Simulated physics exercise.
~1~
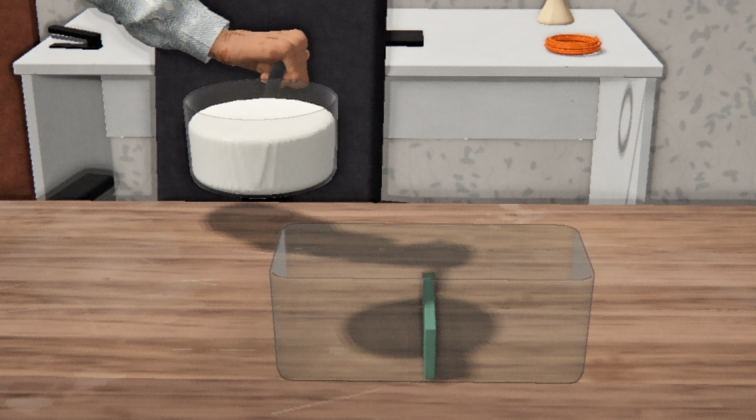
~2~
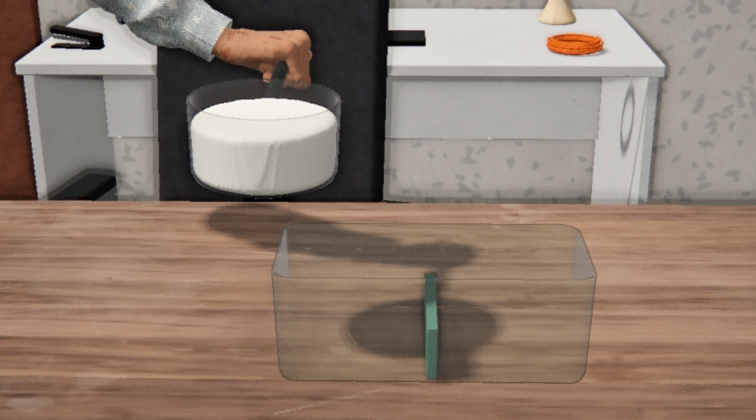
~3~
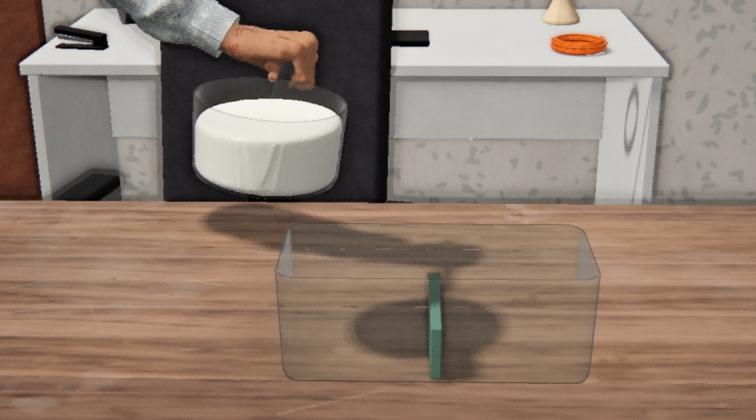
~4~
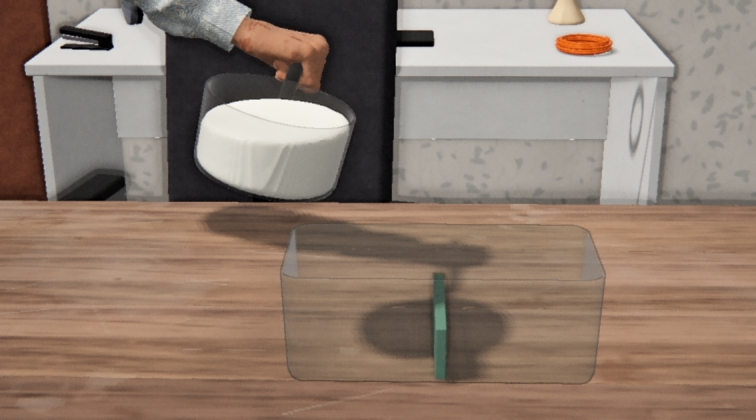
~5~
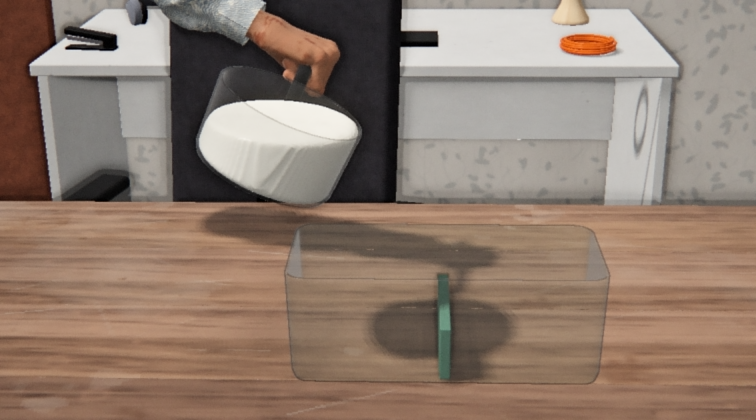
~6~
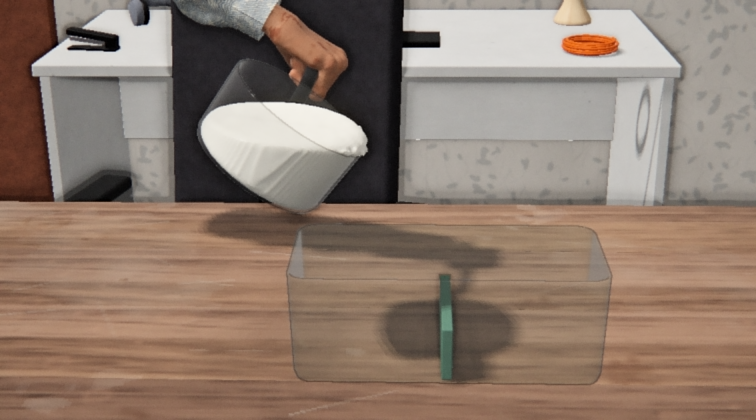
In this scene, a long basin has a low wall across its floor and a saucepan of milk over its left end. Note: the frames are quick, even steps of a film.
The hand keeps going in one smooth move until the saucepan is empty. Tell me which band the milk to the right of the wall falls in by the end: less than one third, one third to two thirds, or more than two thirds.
It falls in the less than one third band.
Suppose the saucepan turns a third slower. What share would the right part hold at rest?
About 5 per cent.
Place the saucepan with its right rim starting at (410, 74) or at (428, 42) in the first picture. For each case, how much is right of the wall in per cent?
Close to 55 in a hundred, then close to 75 in a hundred.
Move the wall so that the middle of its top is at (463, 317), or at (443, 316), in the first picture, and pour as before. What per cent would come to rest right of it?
In order, 25 and 25 in a hundred.
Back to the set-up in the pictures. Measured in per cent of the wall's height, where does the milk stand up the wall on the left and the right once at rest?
Left near 60; right near 10.
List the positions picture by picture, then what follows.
In the first frame, tilt 0°; pouring edge (336, 101); surface from (190, 117) to (335, 118); the long basin's rim runs from (277, 251) to (585, 253); the wall's top is at (429, 301).
In the second frame, tilt 2°; pouring edge (339, 103); surface from (193, 116) to (337, 118).
In the third frame, tilt 6°; pouring edge (346, 109); surface from (198, 115) to (341, 121).
In the fourth frame, tilt 15°; pouring edge (354, 120); surface from (204, 115) to (350, 124).
In the fifth frame, tilt 25°; pouring edge (360, 135); surface from (206, 117) to (359, 127).
In the sixth frame, tilt 37°; pouring edge (361, 152); surface from (207, 114) to (357, 139); 3 per cent is over the edge.
A moment on, the tilt is 105° and 24 per cent is still to pour, 39 is left of the wall and 0 right of it.
Next, the tilt is 112° and 4 per cent is still to pour, 76 is left of the wall and 0 right of it.
Then the tilt is 112° and 0 per cent is still to pour, 78 is left of the wall and 12 right of it.
Later the tilt is 112° and 0 per cent is still to pour, 78 is left of the wall and 13 right of it.
In the end 77 per cent lies left of the wall, 14 right of it and 9 outside.
